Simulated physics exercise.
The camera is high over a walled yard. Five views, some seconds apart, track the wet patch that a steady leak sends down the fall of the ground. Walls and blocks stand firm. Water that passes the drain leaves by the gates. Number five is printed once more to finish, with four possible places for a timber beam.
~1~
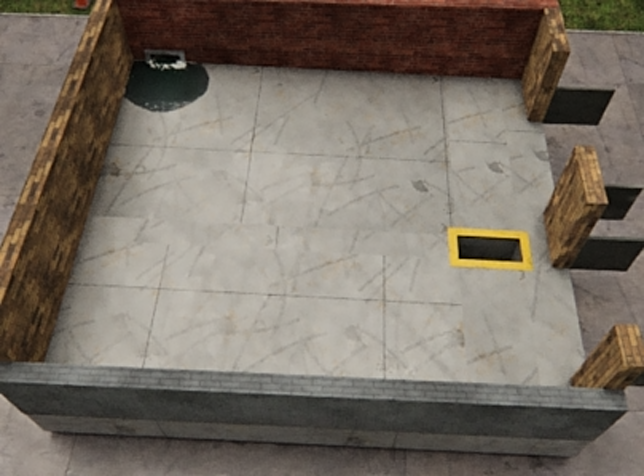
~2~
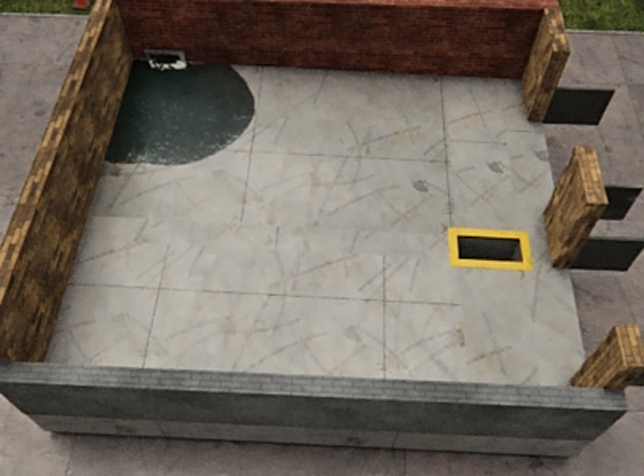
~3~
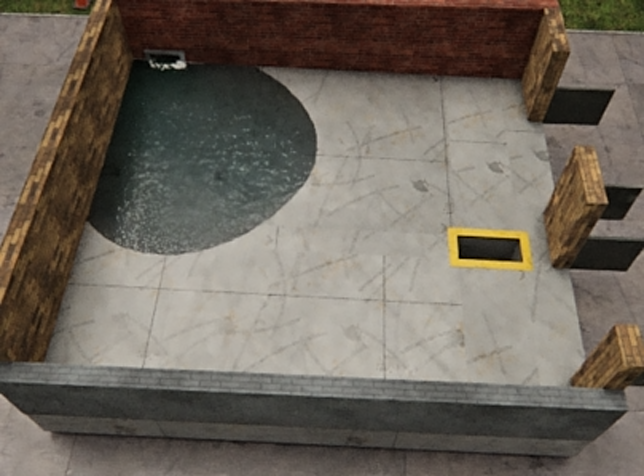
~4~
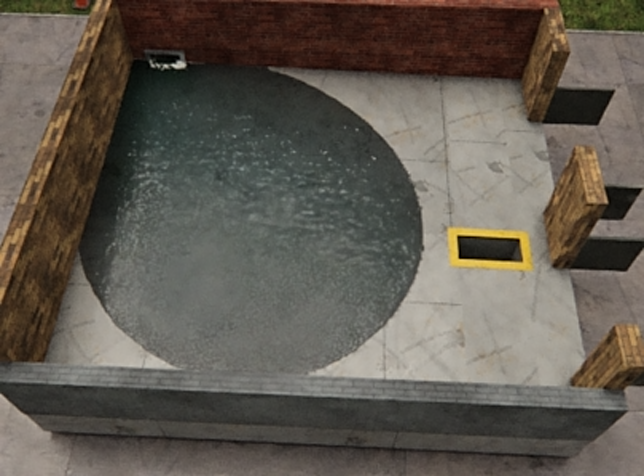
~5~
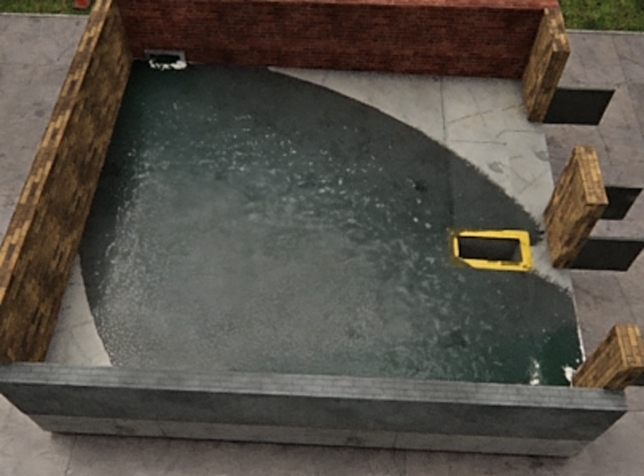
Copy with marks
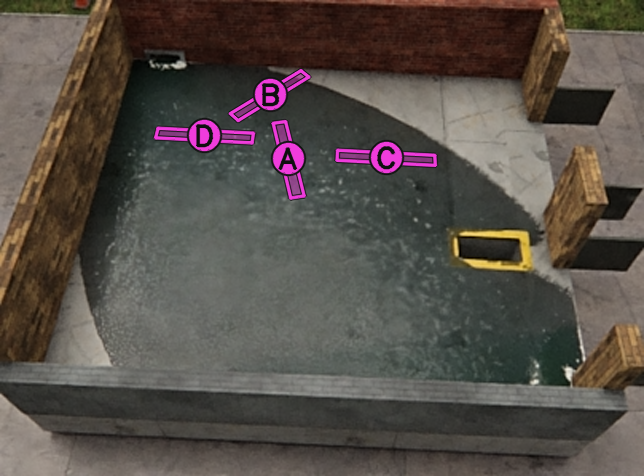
At the start, a small dark pool of water lies below an opening in the far left corner of a walled yard. It spreads in a widening rounded sheet across the pale paving toward the near wall, then extends right, surrounding the yellow-rimmed gully, entering it, and reaching the near right corner.
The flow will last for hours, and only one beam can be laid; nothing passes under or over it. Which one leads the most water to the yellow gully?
Choose D.
On the marked copy, A from (279, 122) to (297, 196); B from (234, 117) to (304, 73); C from (337, 155) to (435, 160); D from (156, 133) to (252, 137).
With A, about 8 % of the stream runs into the yellow gully, about 92 % out by the gates.
With B, about 10 % of the stream runs into the yellow gully, about 90 % out by the gates.
With C, about 11 % of the stream runs into the yellow gully, about 89 % out by the gates.
With D, about 16 % of the stream runs into the yellow gully, about 84 % out by the gates.
